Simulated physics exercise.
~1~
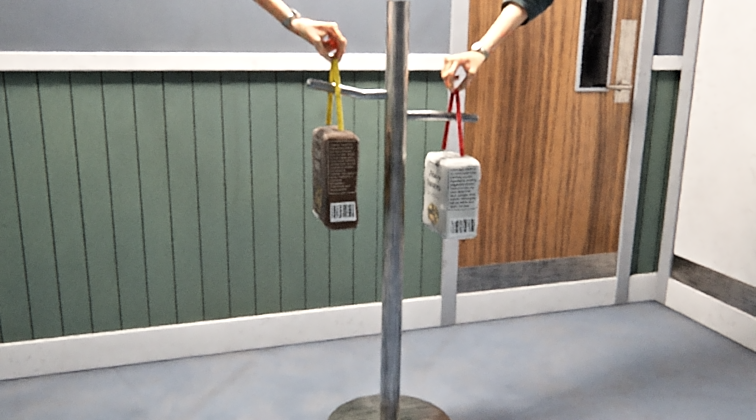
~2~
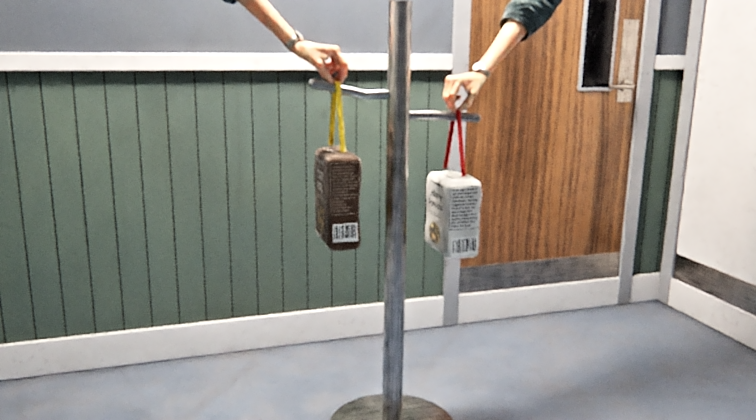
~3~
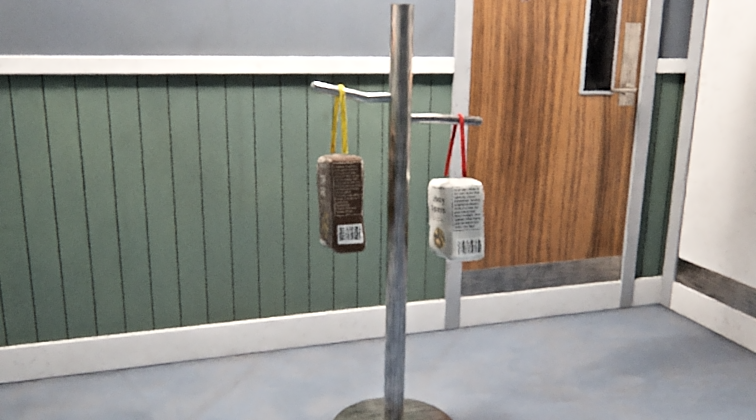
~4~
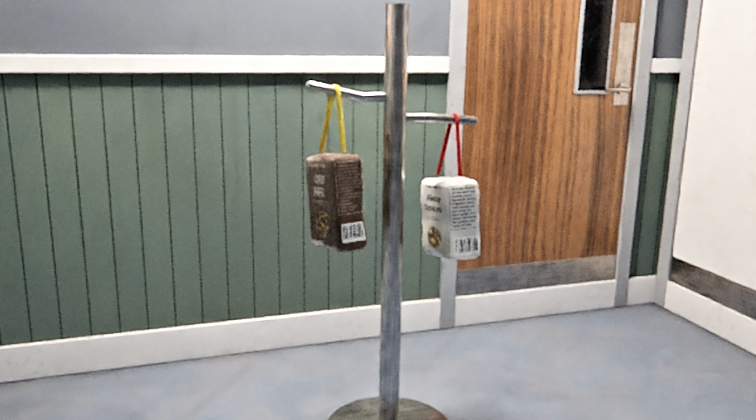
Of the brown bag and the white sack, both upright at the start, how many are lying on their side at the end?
None of them are lying on their side, as the brown bag and the white sack both still hang from their pegs.
